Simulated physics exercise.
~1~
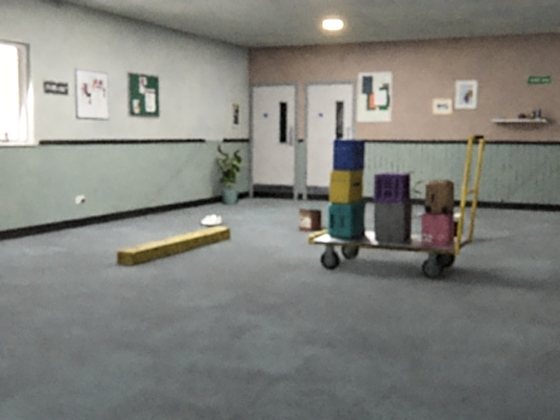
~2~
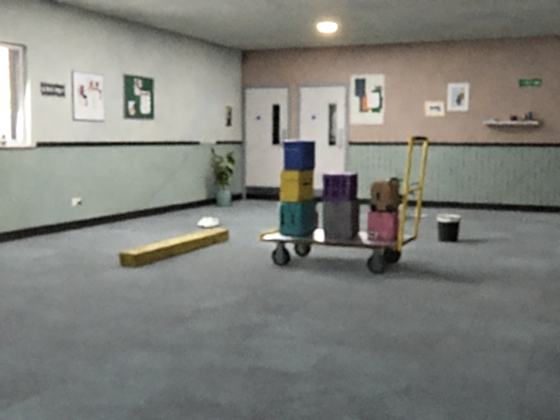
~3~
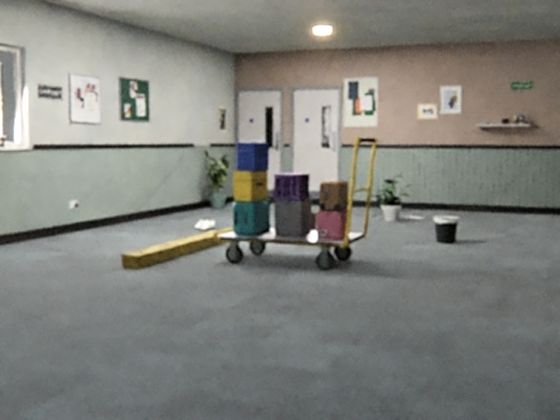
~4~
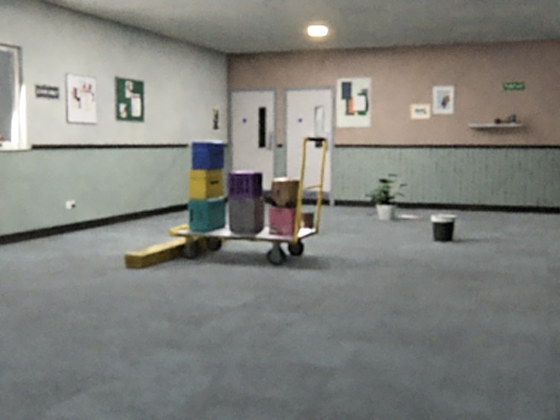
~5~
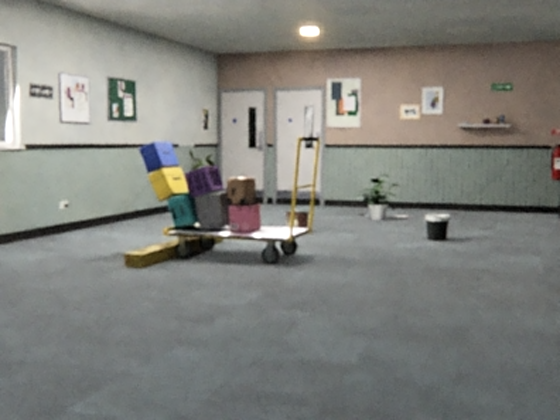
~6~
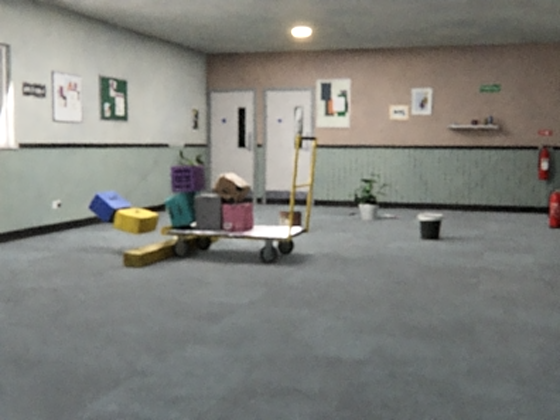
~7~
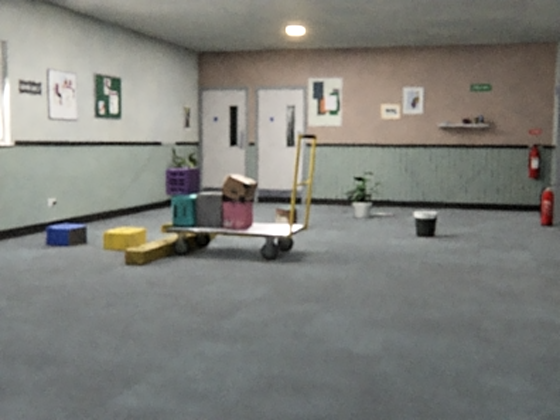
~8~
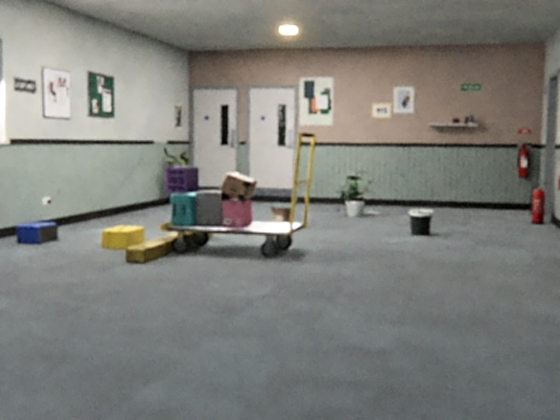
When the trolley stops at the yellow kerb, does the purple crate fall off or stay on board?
The purple crate stays on board. It tips over towards the front but comes to rest above the teal case, while the blue and yellow boxes land on the floor.
Loaded trolley rolling left into a yellow kerb and stopping, the blue and yellow boxes toppling to the floor, purple crate staying aboard.
